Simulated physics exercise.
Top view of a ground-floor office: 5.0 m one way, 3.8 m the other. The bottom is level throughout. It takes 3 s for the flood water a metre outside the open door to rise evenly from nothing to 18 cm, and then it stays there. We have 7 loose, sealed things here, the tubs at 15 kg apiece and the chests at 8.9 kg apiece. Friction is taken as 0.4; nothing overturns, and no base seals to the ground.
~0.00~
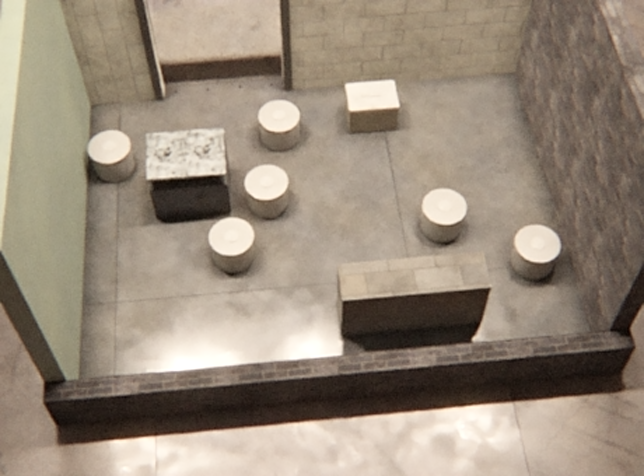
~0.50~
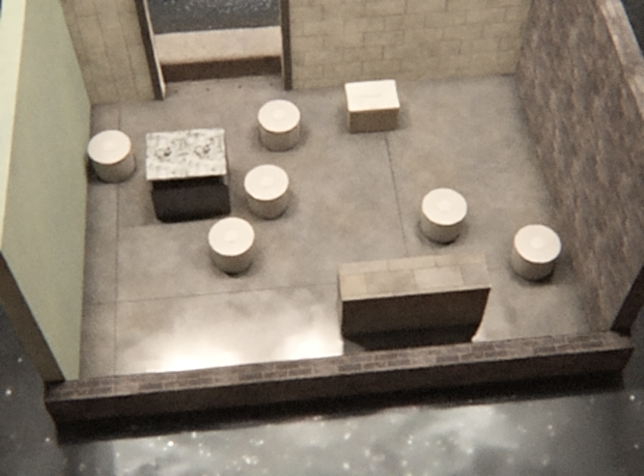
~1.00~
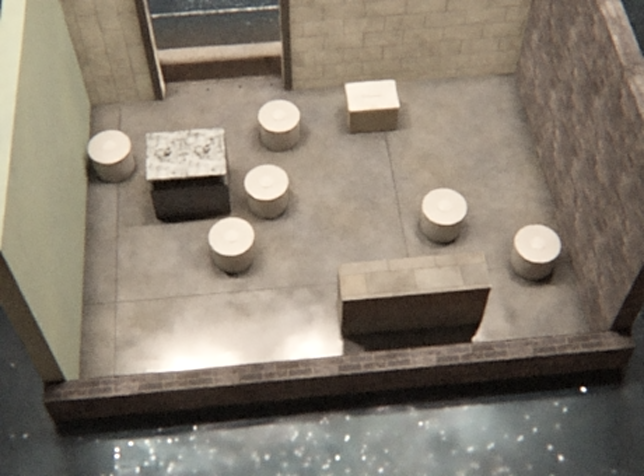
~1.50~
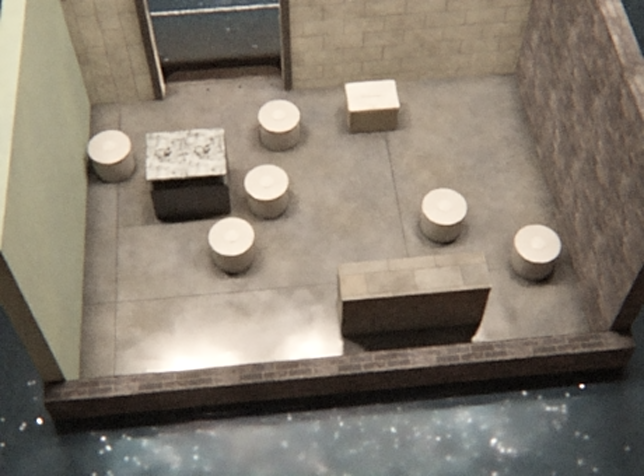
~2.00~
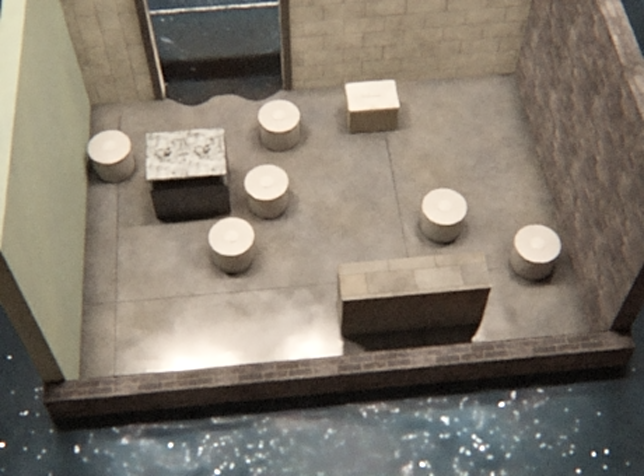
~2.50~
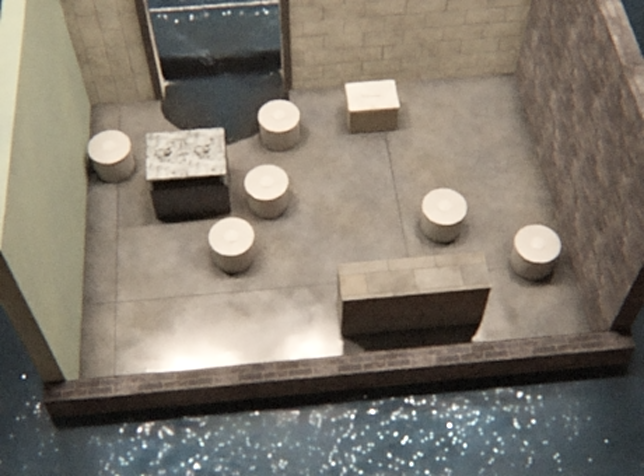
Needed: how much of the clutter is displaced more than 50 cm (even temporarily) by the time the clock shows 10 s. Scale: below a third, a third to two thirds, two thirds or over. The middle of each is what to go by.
My guess is it lands in the middle band.
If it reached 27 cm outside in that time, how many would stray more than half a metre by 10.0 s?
Count: 6.
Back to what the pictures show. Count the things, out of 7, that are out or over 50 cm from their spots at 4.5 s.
Tally: 0.
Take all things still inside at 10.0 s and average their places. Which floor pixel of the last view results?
Centred roughly on (347, 224).
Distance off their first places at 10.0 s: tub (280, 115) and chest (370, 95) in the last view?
Net displacement, in order: 150 cm; 0 cm.
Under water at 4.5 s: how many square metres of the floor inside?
Roughly 6.5 m2.
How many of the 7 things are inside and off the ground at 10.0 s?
0 of them.
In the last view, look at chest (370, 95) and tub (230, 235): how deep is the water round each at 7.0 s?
Close to 2 and 4 centimetres.
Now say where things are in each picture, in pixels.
A tub at (445, 206), on the bottom; a tub at (538, 244) rests on the ground; water covers 0.0 m2; 0 of 7 have shifted, in the first frame.
A tub at (445, 206), on the bottom; a tub at (538, 244), on the bottom; 0.0 m2 under water; 0 of 7 have shifted, in the second frame.
A tub at (445, 206) rests on the ground; a tub at (538, 244), on the bottom; 0.0 m2 under water; 0 of 7 have shifted, in the third frame.
A tub at (445, 206), on the bottom; a tub at (538, 244) rests on the ground; 0.0 m2 under water; 0 of 7 have shifted, in the fourth frame.
A tub at (445, 206), on the bottom; a tub at (538, 244), on the bottom; 0.1 m2 under water; 0 of 7 have shifted, in the fifth frame.
A tub at (445, 206) rests on the ground; a tub at (538, 244), on the bottom; water covers 0.8 m2; 0 of 7 have shifted, in the sixth frame.
After 3.5 s 0 of 7 are over 50 cm from their spots; 0 afloat.
After 4.5 s 0 of 7 are over 50 cm from their spots; 0 afloat.
After 7.0 s 2 of 7 are over 50 cm from their spots; 0 afloat.
After 10.0 s 3 of 7 are over 50 cm from their spots, and 3 have been at some point; 0 afloat.
